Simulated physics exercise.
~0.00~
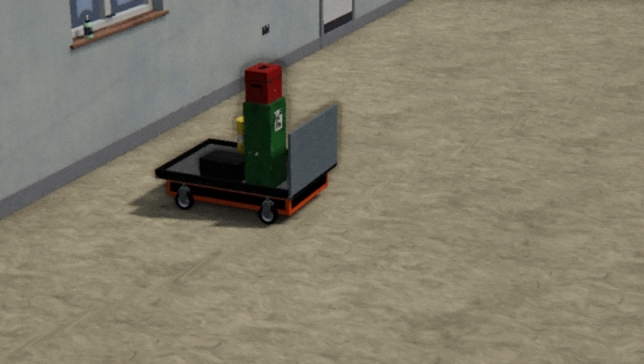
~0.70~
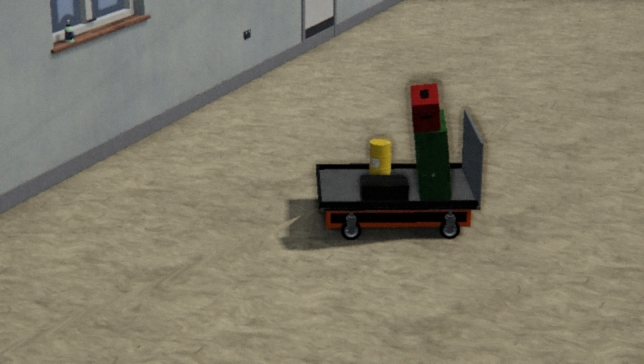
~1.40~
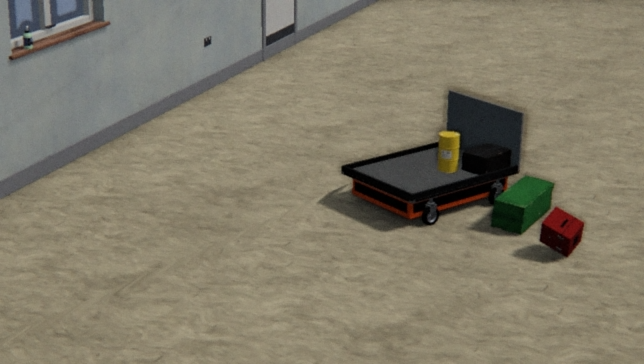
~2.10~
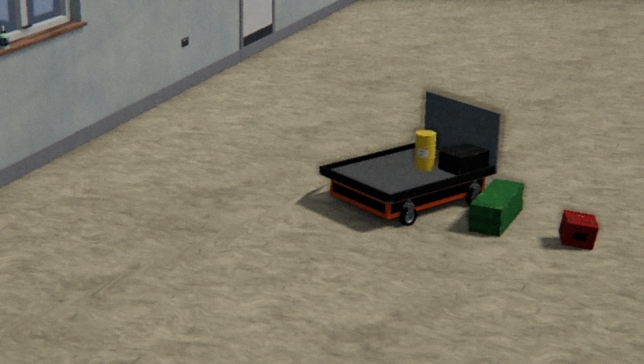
The clip opens on a flat cart with a tall board at its front, carrying a green box with a red toolbox on top, a black box and a yellow canister beside a pale building. The cart rolls to the right across the ground and begins turning to its left. As it turns, the upright green box leans and tips over the side together with the red toolbox. Both land on the ground beside the cart, and the toolbox ends up farther right. The cart stops, with the canister still upright near the black box on its deck.
